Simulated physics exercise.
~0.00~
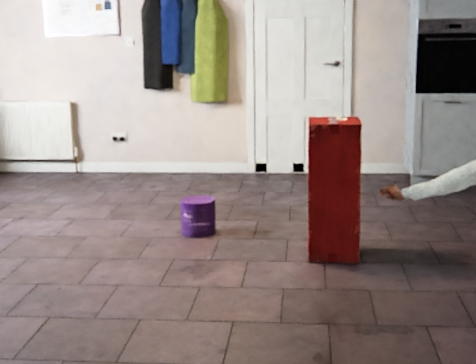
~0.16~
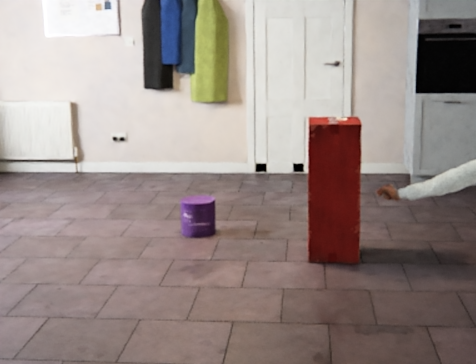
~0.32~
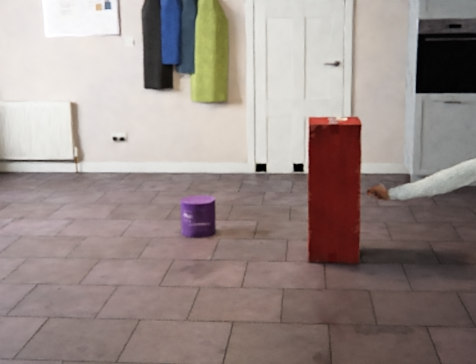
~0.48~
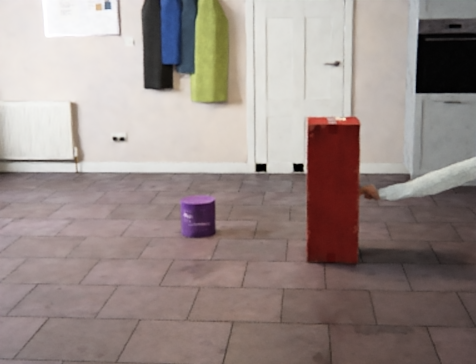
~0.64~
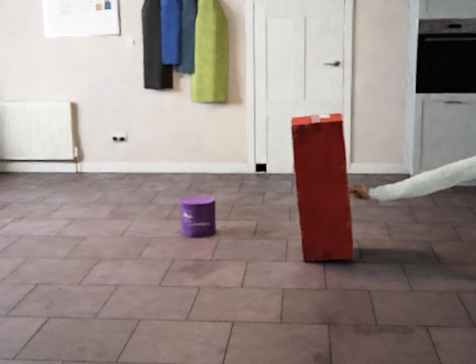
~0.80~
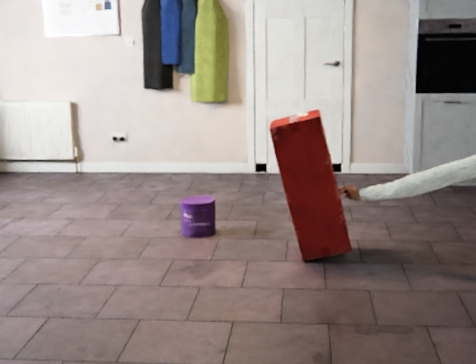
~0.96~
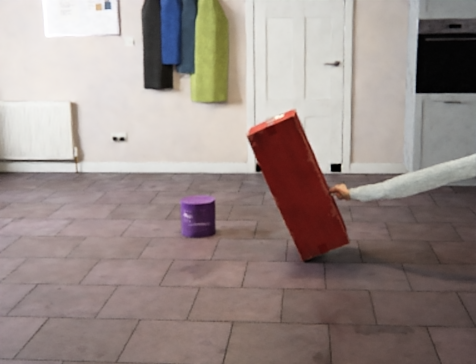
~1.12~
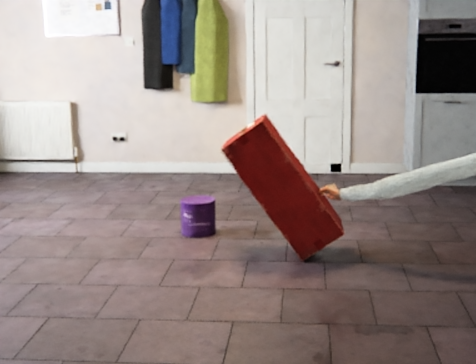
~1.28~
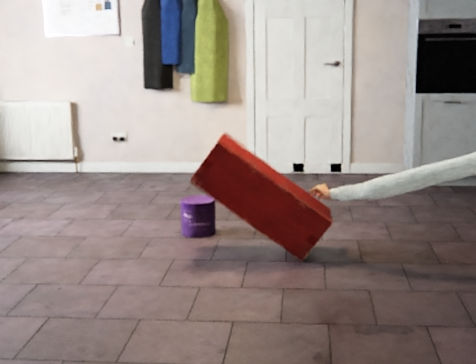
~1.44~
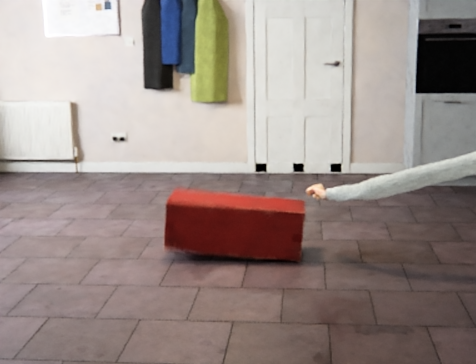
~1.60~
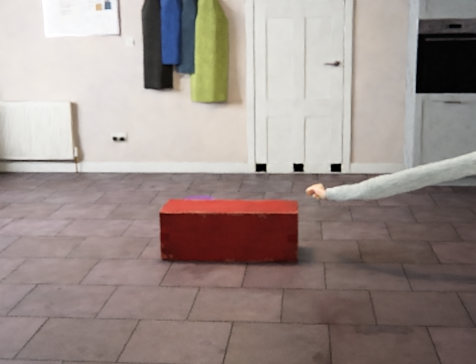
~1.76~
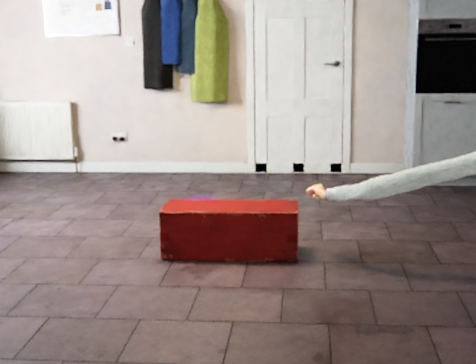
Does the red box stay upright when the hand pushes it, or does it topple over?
The red box topples over to the left and ends up lying on its side on the floor.
